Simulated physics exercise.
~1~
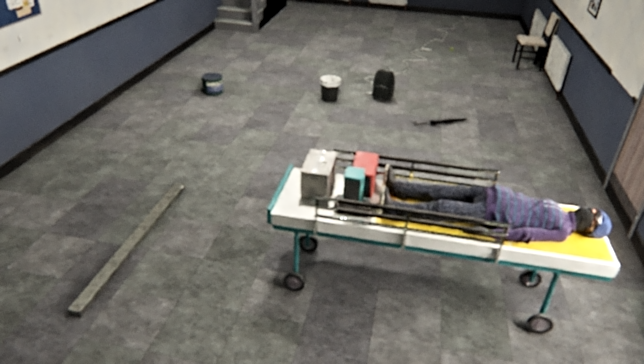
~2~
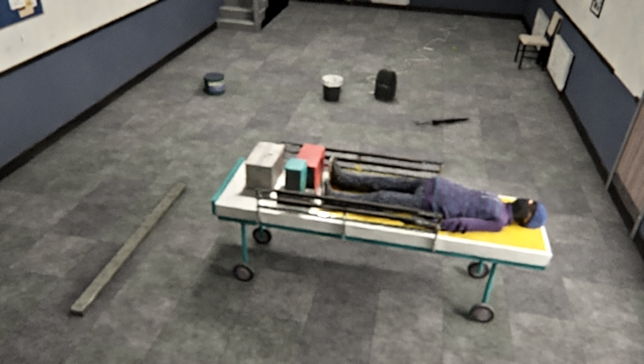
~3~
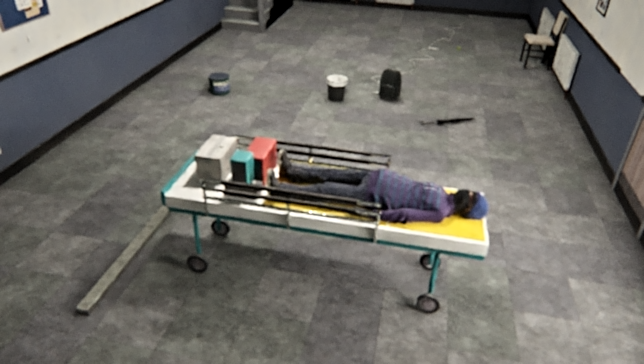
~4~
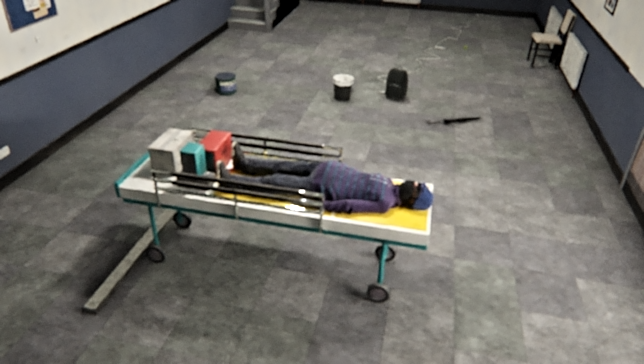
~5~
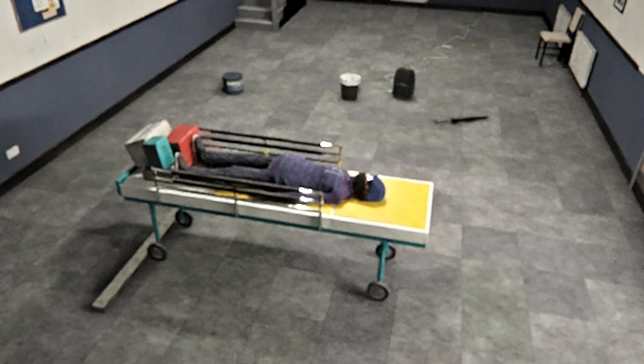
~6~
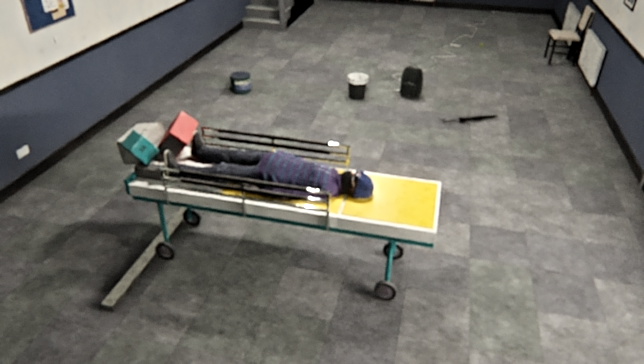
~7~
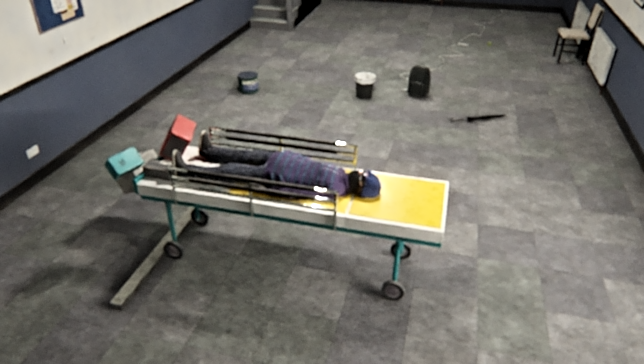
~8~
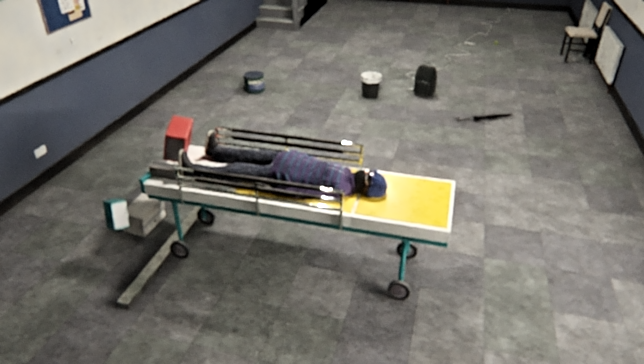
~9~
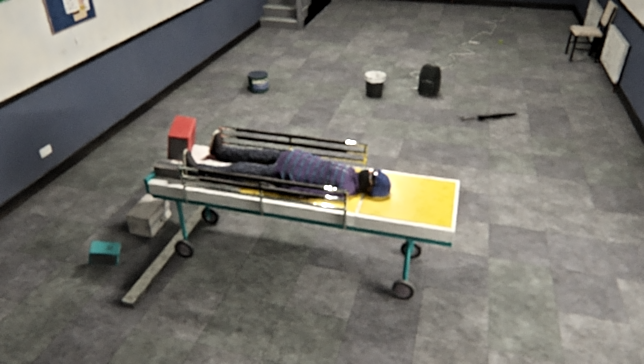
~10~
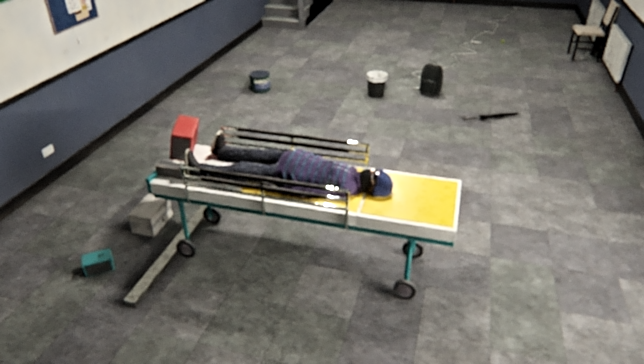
A white and yellow gurney on teal legs rolls left across a grey tiled floor, seen from above in a blue-walled room, carrying a limp person in purple and dark trousers, head to the right. At its left end sit a pale grey holdall, a teal pump and a red monitor. The gurney stops sharply at a sill lying on the floor, and the person slides feet first toward that end. The holdall and pump tip over the edge and drop to the floor. The monitor leans but stays aboard, and the person lies still, feet short of the end.
